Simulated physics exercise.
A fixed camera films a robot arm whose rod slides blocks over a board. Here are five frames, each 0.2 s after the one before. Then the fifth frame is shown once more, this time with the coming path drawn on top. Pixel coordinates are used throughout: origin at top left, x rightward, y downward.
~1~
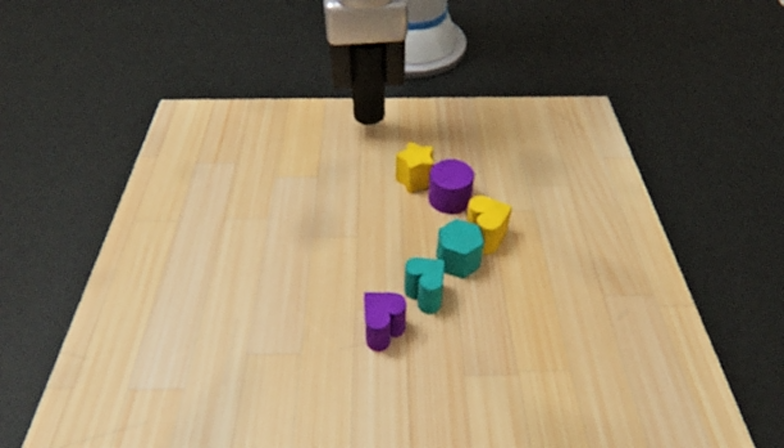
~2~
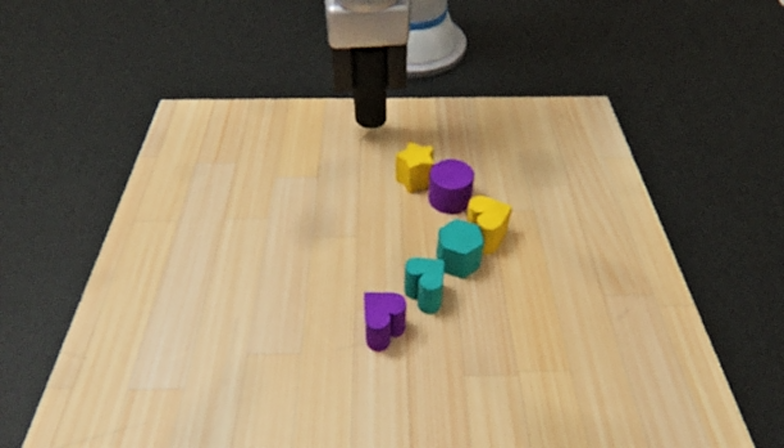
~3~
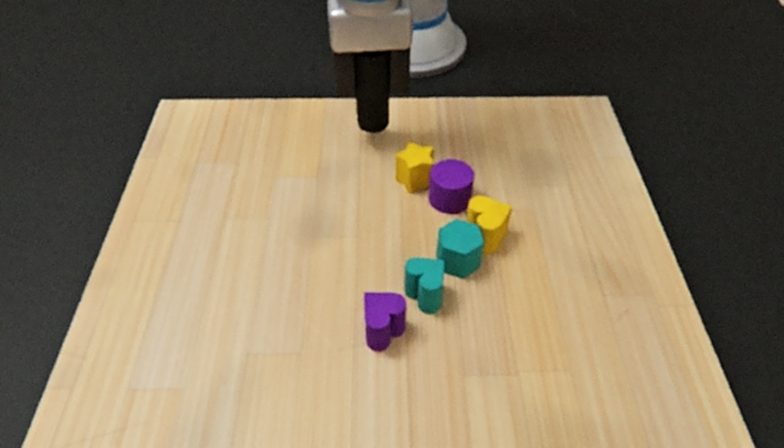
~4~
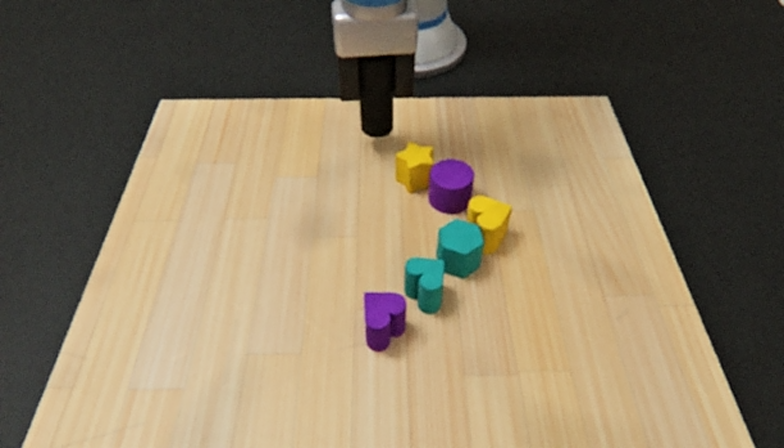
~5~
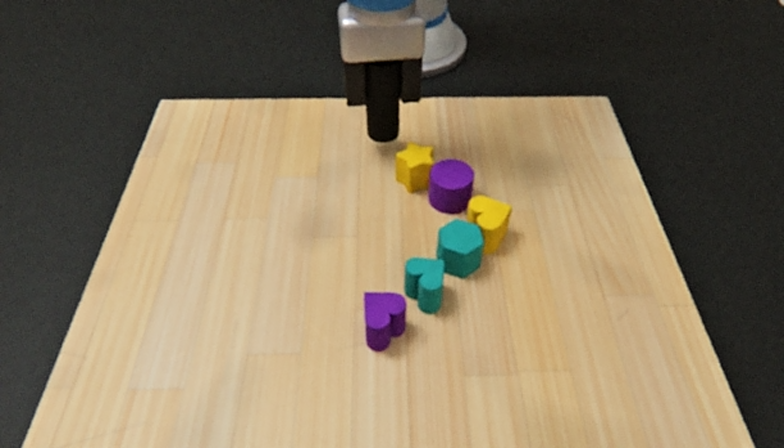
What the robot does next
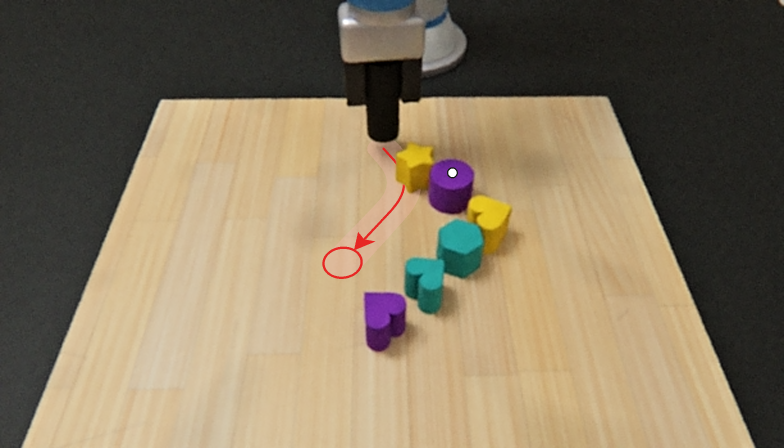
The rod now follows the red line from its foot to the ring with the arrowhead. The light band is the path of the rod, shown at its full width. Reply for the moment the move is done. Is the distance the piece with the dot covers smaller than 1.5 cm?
No, that is not how it ends up.
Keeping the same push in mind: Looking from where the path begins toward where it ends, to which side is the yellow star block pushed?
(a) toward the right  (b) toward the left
Choice b: Toward the left.
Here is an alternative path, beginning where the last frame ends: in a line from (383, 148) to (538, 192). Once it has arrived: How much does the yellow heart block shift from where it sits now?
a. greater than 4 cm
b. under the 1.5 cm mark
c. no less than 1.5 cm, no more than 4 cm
(b)
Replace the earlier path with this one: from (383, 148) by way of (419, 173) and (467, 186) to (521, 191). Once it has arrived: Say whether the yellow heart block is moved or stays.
That block moves.
The line goes from (383, 148) through (404, 184) and (380, 222) to (343, 262); the dot is on the purple round block.
The first path, step by step. One third of the way, rod at (404, 169); yellow star block at (426, 176), turned 15° clockwise; purple round block at (463, 184); yellow heart block at (493, 212).
Two thirds of the way, rod at (379, 207); yellow star block at (426, 190), turned 20° anticlockwise; purple round block at (467, 187); yellow heart block at (499, 215), turned 15° clockwise.
At the end, rod at (341, 247); yellow star block at (426, 190), turned 20° anticlockwise; turquoise heart block unmoved; purple round block at (467, 187); yellow heart block at (499, 215), turned 15° clockwise.
